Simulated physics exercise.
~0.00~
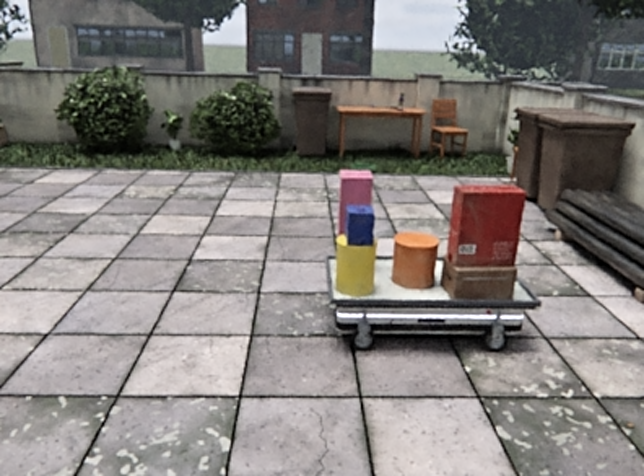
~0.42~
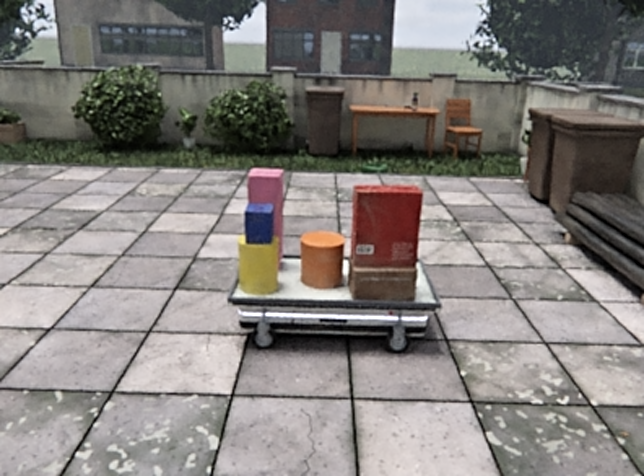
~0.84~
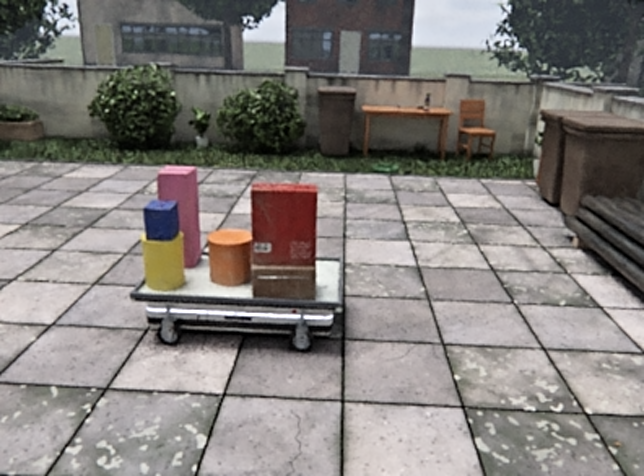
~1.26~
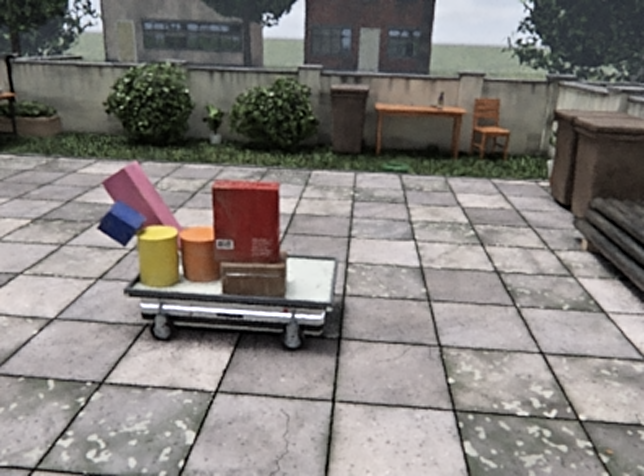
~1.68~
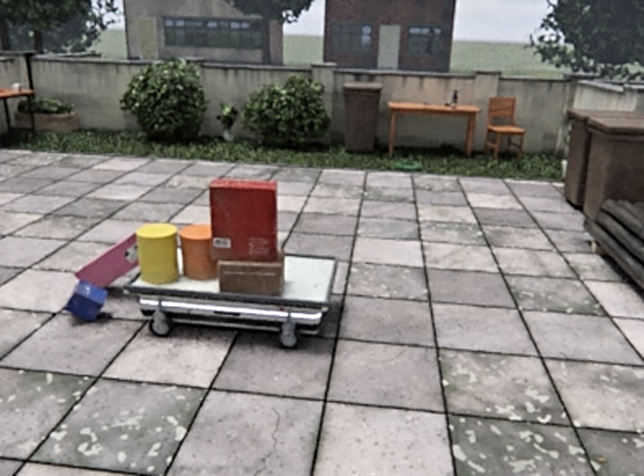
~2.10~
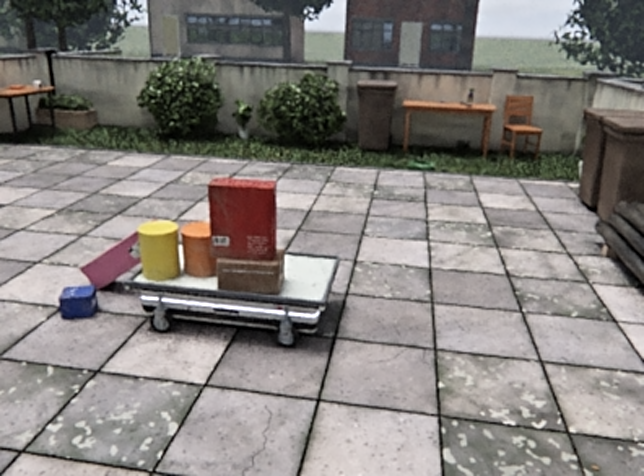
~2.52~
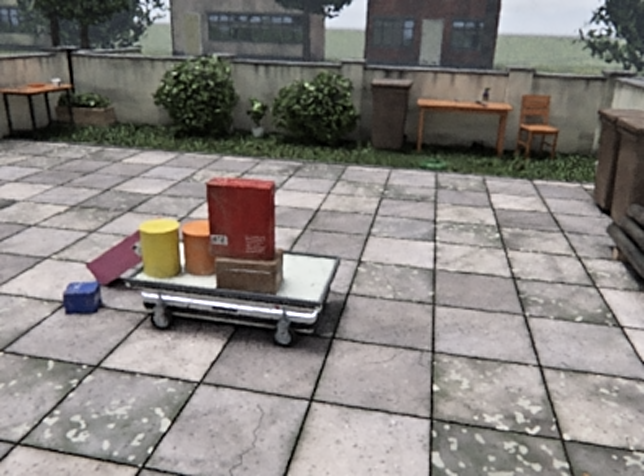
In the video, a flat cart carrying colourful boxes and cylinders rolls left across a paved yard and stops; the pink box and blue parcel topple off its left end onto the paving, while the yellow pail, orange pail, red box and brown toolbox remain aboard.
